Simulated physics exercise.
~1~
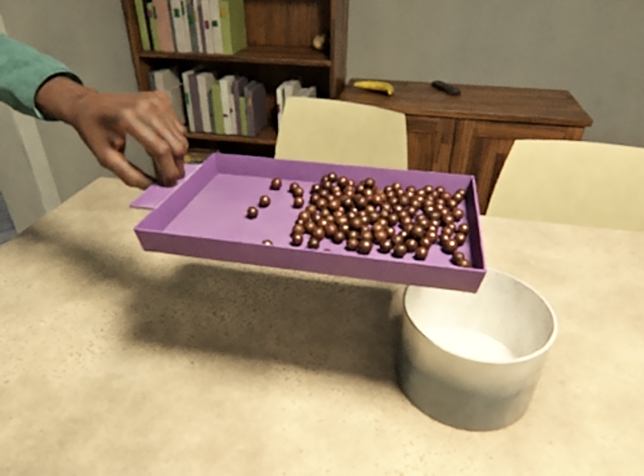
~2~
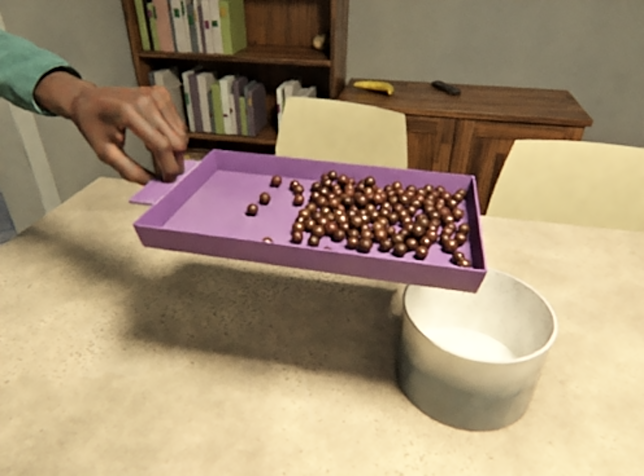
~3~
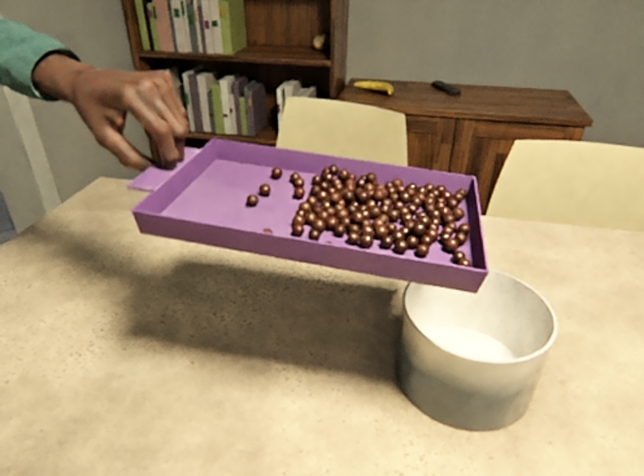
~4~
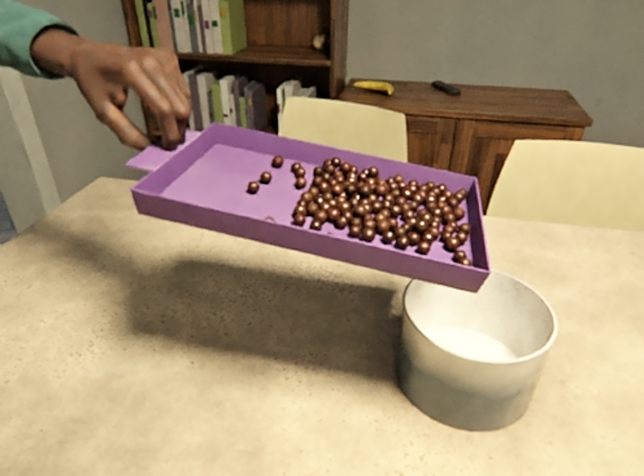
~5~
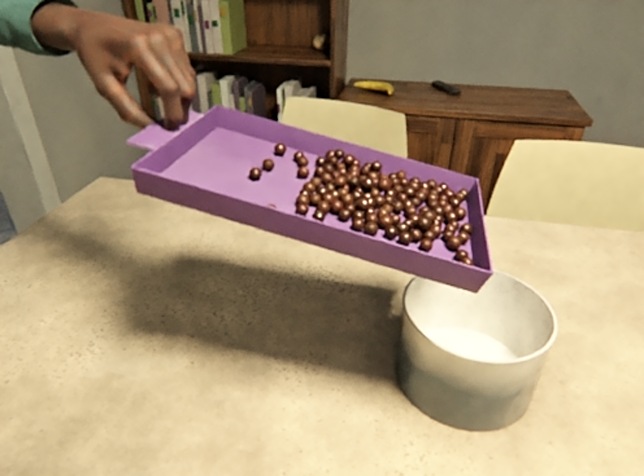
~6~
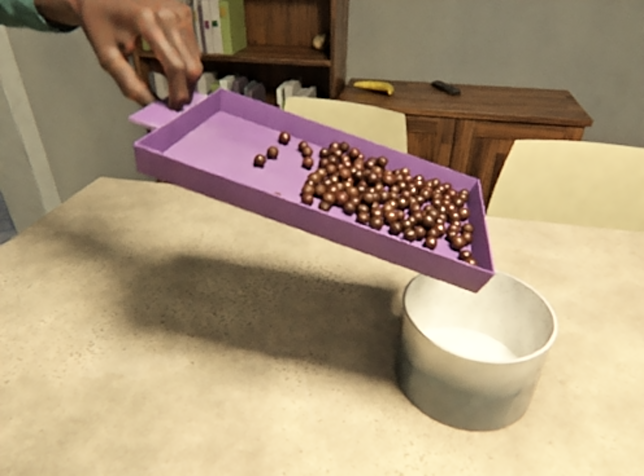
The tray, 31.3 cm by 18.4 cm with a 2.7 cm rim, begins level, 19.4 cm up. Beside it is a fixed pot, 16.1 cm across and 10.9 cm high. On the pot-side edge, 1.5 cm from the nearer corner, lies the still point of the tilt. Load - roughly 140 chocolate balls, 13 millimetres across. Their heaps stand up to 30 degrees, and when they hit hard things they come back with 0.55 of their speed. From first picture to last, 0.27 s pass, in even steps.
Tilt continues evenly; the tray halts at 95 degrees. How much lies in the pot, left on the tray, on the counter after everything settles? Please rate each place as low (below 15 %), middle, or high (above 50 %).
Pot: High, tray: Low, counter: Middle.
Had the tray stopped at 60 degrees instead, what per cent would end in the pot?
0 %.
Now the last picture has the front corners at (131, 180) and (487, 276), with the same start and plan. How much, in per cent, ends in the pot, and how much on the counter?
Final per cent - pot 0, counter 100.
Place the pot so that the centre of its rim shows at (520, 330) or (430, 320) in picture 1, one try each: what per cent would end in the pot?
That gives roughly 70 per cent and then 10 per cent.
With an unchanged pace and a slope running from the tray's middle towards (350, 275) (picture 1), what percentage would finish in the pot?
My guess is roughly 0 percent.
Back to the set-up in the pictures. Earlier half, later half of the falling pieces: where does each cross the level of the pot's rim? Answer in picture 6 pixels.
Roughly (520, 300) to start, and after that (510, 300).
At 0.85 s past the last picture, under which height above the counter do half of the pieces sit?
The halfway mark sits at about 26 cm.
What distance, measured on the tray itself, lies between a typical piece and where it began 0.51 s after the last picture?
By then it sits near 3 cm from where it began.
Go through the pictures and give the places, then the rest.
Tray tilt 0 degrees, front corners at (139, 227) and (482, 268); middle of the pieces at (370, 211); pot at (477, 307), in the first picture.
Tray tilt 1 degrees, front corners at (138, 223) and (482, 268); middle of the pieces at (370, 210), in the second picture.
Tray tilt 4 degrees, front corners at (137, 209) and (484, 268), lowest corner right back; middle of the pieces at (371, 206), in the third picture.
Tray tilt 8 degrees, front corners at (137, 188) and (486, 269), lowest corner right back; middle of the pieces at (372, 200), in the fourth picture.
Tray tilt 12 degrees, front corners at (138, 166) and (488, 269), lowest corner right back; middle of the pieces at (374, 194), in the fifth picture.
Tray tilt 16 degrees, front corners at (140, 144) and (490, 270), lowest corner right back; middle of the pieces at (378, 189); pot at (477, 307), in the sixth picture.
Then, 0.51 s after the last picture, tilt 53 degrees; the tray holds 100 %, the pot 0 %.
Then, 0.85 s after the last picture, tilt 79 degrees; the tray holds 100 %, the pot 0 %.
Then, 1.28 s after the last picture, tilt 95 degrees; the tray holds 35 %, the pot 30 %.
In the end, pot 65 %, tray 0 %, counter 35 %.
